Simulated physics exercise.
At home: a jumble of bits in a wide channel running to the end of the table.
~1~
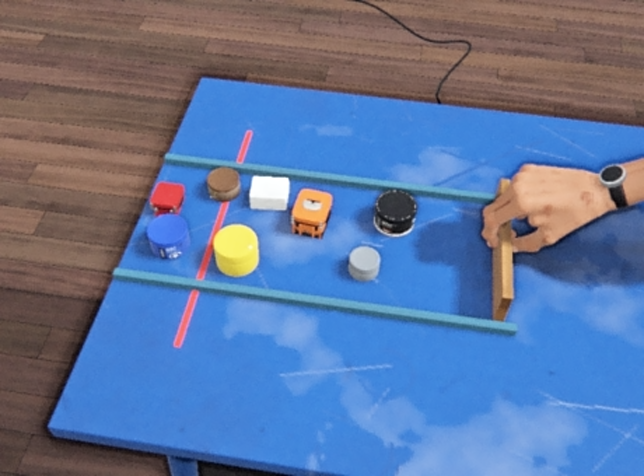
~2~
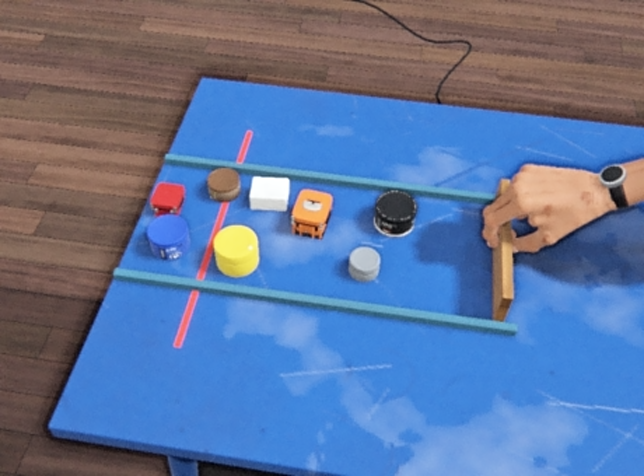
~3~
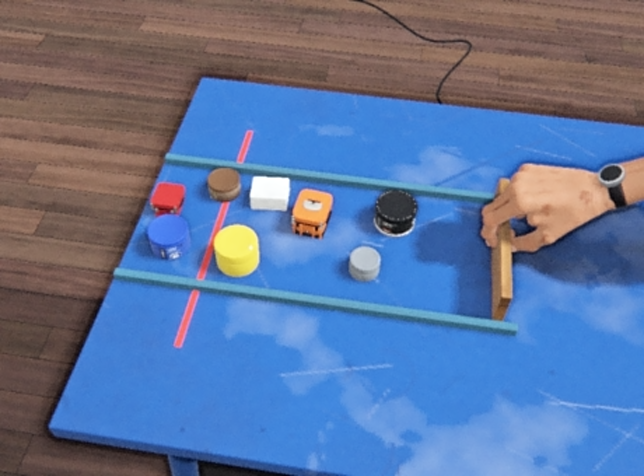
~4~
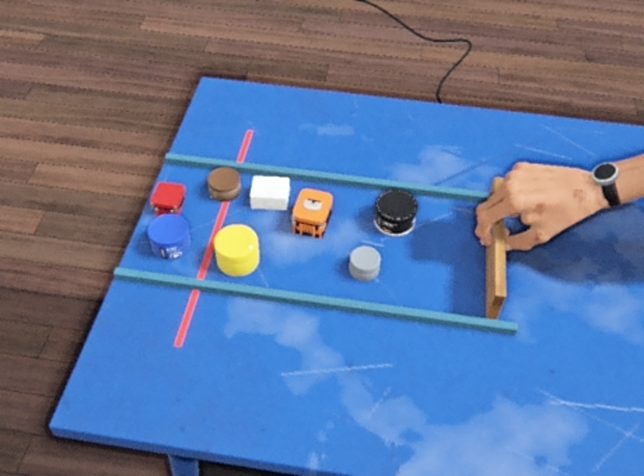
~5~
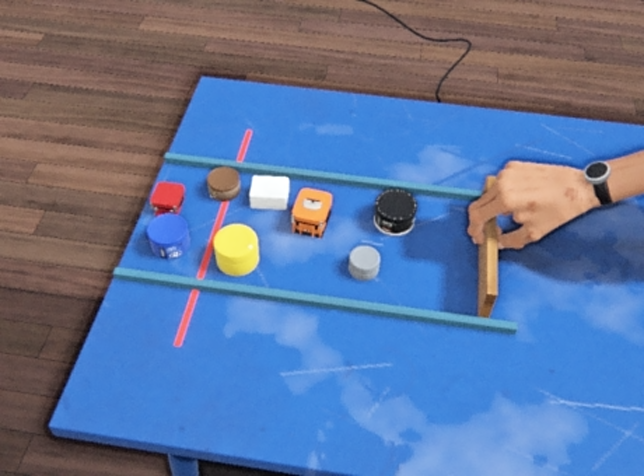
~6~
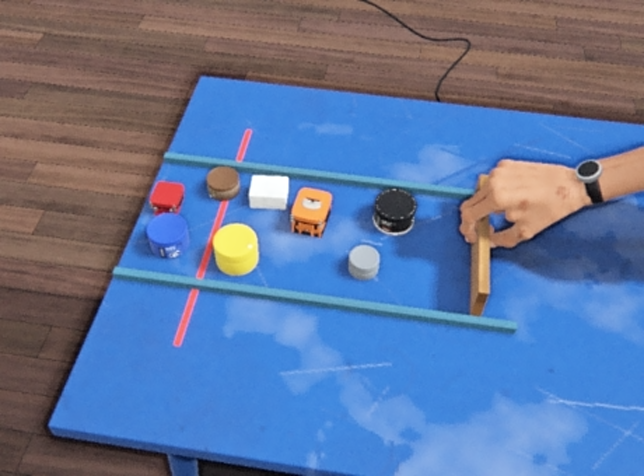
A hand wearing a watch holds an upright wooden board at the right end of a channel between two teal strips on a blue table, seen from above at an angle. Inside sit a black tin, a grey piece, an orange case and a white block, with yellow, brown, blue and red items near a pink tape line at left. The hand holds still, then slides the board slightly left, touching nothing else, while the camera stays fixed.
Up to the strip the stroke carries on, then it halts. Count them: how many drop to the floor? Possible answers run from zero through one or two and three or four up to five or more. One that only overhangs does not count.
The right answer is one or two.
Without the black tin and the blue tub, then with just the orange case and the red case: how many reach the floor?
The first count is 0 and the second is 1.
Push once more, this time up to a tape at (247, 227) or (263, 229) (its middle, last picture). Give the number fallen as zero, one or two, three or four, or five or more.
In order: None at all, then not one.
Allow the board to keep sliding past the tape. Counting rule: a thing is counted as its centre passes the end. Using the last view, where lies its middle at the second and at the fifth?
At (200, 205) for the second, at (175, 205) for the fifth.
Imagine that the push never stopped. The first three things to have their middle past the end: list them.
Listed earliest first, they are the brown tub, then the red case, then the white block.
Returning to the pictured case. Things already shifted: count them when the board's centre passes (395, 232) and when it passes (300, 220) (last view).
Tally: 1; 5.
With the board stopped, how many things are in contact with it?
That makes 2.
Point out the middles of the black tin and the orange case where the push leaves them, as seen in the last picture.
Taking them in turn, first comes (207, 185), then (186, 210).
A little later, none off yet; red case at rest near (168, 200); blue tub at rest near (169, 236); brown tub at rest near (223, 184).
Next, none off yet; red case at rest near (168, 200); blue tub at rest near (169, 236); brown tub moving near (213, 182).
When it is over, the number that fall off is one or two; down, brown tub.
